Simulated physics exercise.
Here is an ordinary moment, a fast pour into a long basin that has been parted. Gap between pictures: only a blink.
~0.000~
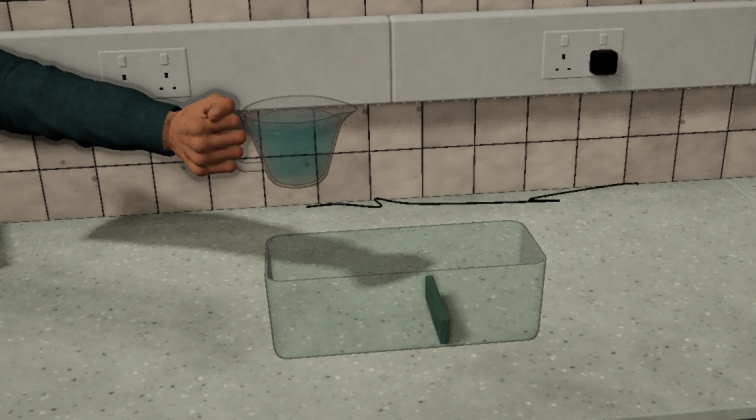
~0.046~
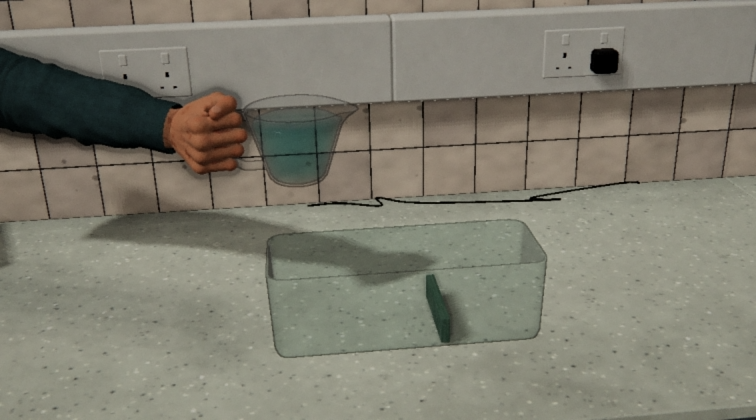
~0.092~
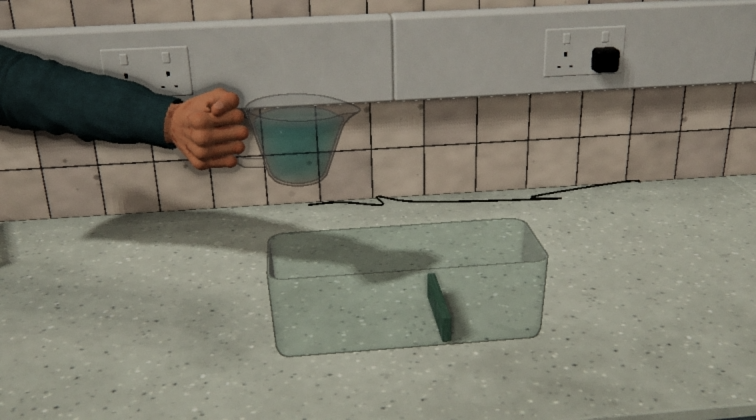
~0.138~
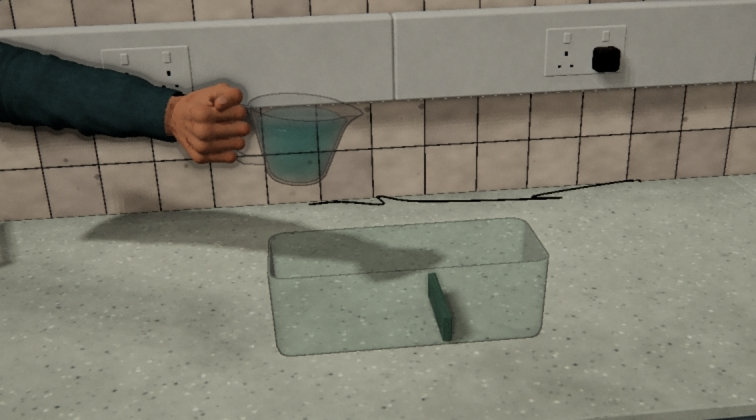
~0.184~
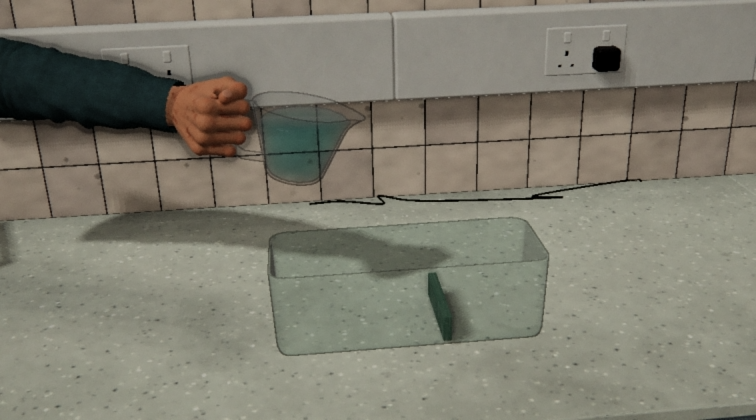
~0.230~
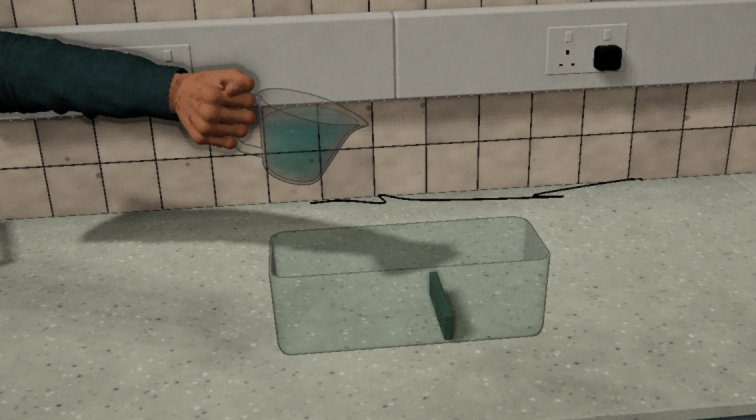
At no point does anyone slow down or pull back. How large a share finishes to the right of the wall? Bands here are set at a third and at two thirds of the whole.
The amount on the right comes to less than a third of the whole.
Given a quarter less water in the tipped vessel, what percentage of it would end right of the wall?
Some 10 parts in a hundred, give or take.
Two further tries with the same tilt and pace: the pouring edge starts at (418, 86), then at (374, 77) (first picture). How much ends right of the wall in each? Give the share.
First try: About 75 %; second try: About 25 %.
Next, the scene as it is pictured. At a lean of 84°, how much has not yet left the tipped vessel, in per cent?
Near 40 %.
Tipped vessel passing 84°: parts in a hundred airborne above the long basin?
Share: Approx. 35 %.
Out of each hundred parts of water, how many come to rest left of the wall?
Roughly 90 percent of it.
After 0.58 s the tilt is 84° and 40 per cent is still to pour, 27 is left of the wall and 0 right of it.
After 0.84 s the tilt is 116° and 1 per cent is still to pour, 88 is left of the wall and 4 right of it.
After 1.12 s the tilt is 118° and 0 per cent is still to pour, 90 is left of the wall and 7 right of it.
After 1.41 s the tilt is 118° and 0 per cent is still to pour, 89 is left of the wall and 7 right of it.
In the end 89 per cent lies left of the wall, 7 right of it and 3 outside.
